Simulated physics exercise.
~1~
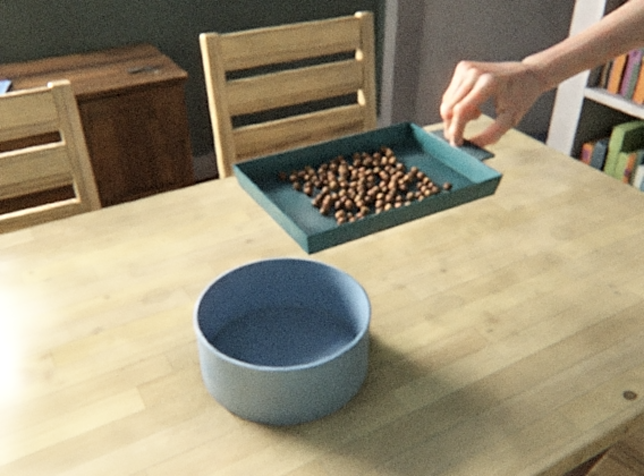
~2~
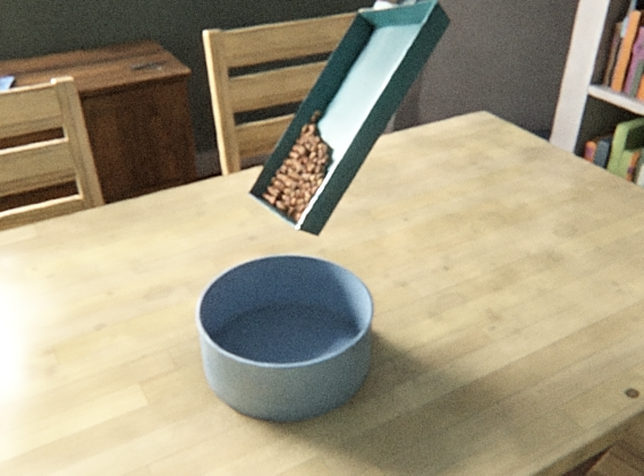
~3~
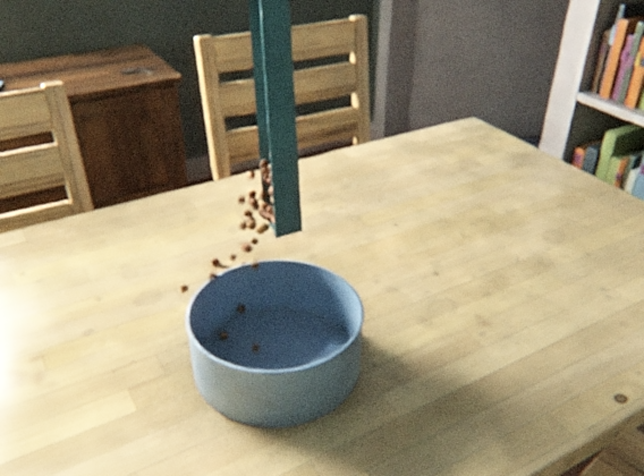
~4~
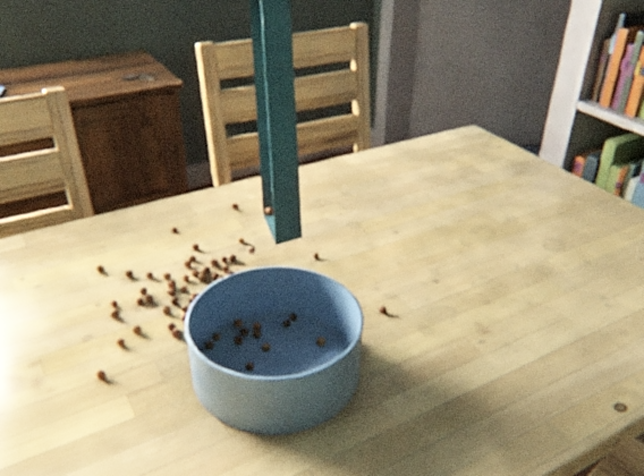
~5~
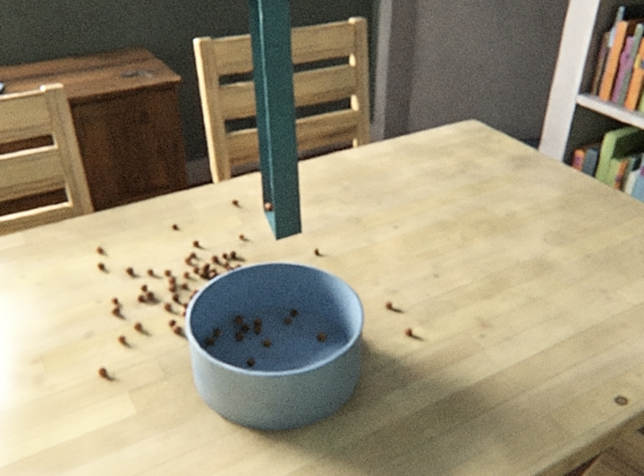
The clip opens on a hand holding a shallow teal tray of small brown balls above a pale wooden table, with a round blue bowl standing below. The tray tips steeply, its left end dropping, and the balls slide down into a heap at the low end while the hand passes out of view. Once the tray hangs upright, the balls spill over its edge, some dropping into the bowl and many falling beside it. They scatter over the table, mostly behind and left of the bowl. At the end the tray stays upright, and only a small share lies in the bowl.
